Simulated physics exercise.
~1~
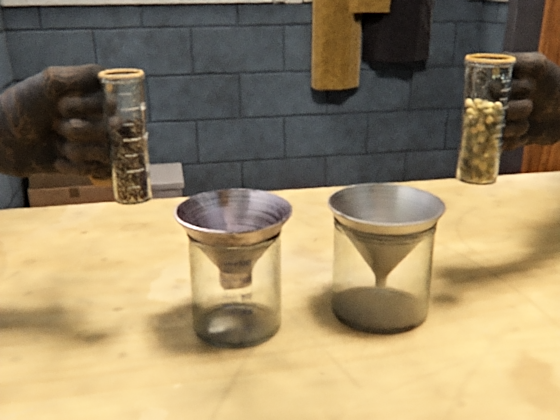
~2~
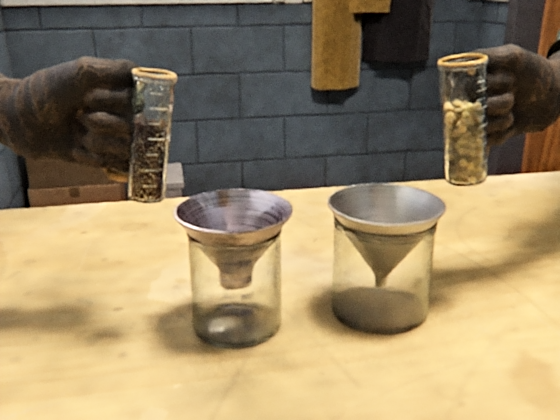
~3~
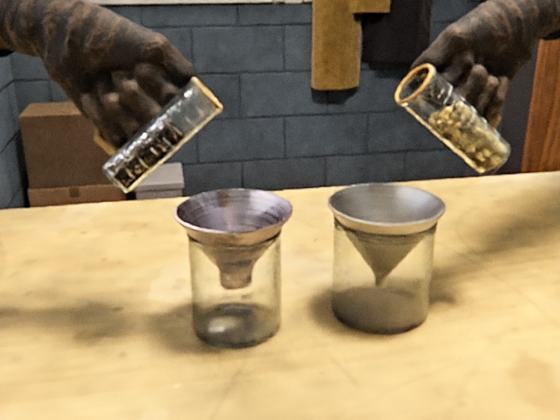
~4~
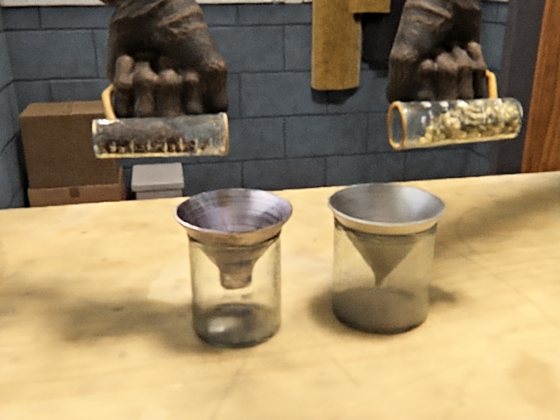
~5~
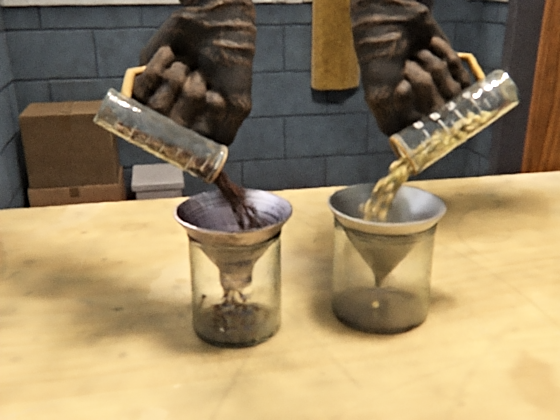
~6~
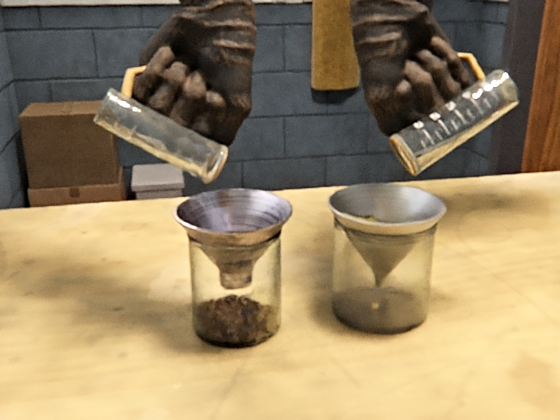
Gloved hands tipping two glass cups over funnels in jars, dark bits filling the left jar, pale pieces lodging in the right funnel.
